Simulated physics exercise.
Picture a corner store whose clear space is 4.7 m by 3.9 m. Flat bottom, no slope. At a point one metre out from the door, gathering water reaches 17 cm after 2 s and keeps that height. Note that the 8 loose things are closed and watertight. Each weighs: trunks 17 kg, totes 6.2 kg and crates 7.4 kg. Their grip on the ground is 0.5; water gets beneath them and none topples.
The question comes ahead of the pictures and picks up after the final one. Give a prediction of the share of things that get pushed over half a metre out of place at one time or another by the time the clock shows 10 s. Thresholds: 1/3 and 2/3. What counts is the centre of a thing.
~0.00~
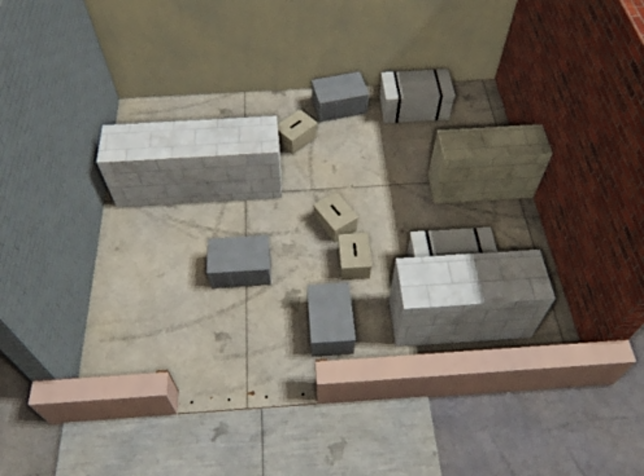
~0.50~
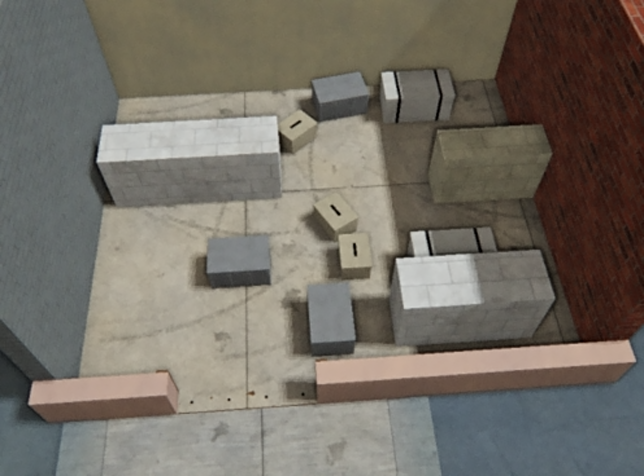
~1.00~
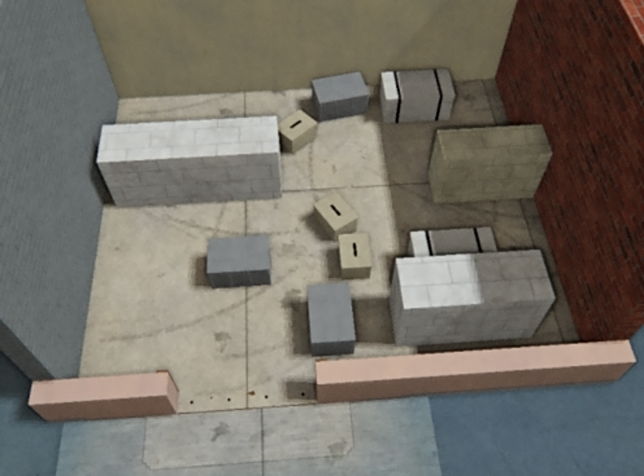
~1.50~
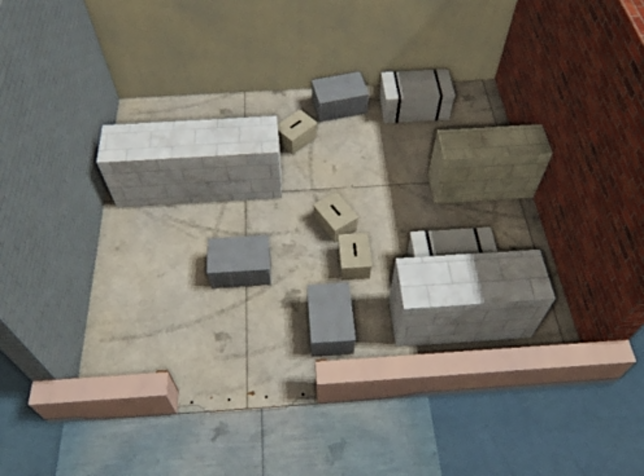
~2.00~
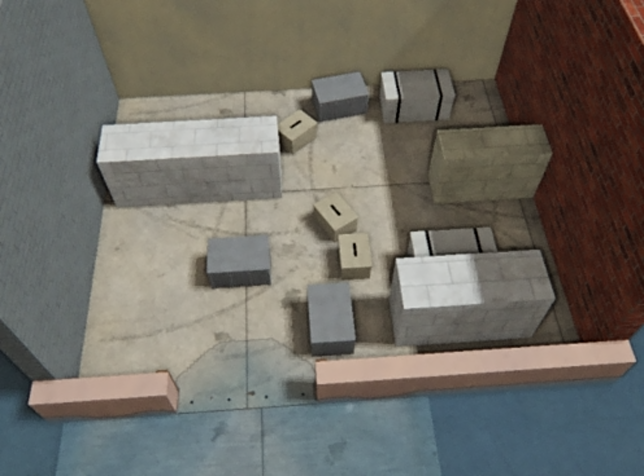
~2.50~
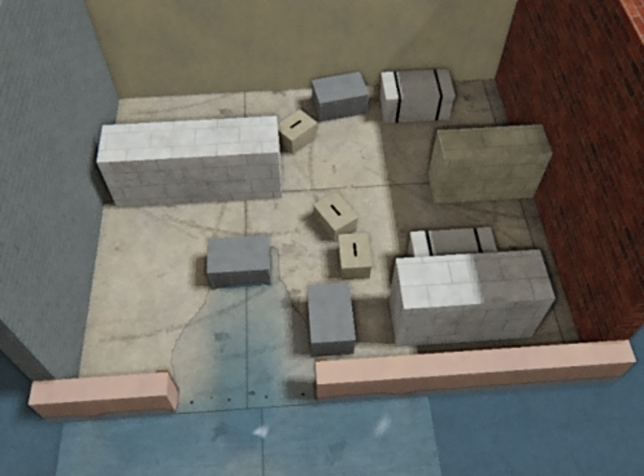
1/3 to under 2/3.
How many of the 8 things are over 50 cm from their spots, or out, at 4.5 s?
By that point, 1.
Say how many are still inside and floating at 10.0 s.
At that time, 4.
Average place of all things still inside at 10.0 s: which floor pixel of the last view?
Around (370, 184).
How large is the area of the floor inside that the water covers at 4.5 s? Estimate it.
Roughly 7.5 m2.
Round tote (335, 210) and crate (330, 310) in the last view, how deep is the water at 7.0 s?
First roughly 3 cm, second roughly 2 cm.
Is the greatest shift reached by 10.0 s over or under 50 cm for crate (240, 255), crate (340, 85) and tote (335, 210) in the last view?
Order as asked - a bigger shift, a bigger shift, a bigger shift.
After 3.5 s 1 of 8 are over 50 cm from their spots; 0 afloat.
After 4.5 s 1 of 8 are over 50 cm from their spots; 1 afloat.
After 7.0 s 2 of 8 are over 50 cm from their spots; 1 afloat.
After 10.0 s 4 of 8 are over 50 cm from their spots, and 4 have been at some point; 4 afloat.
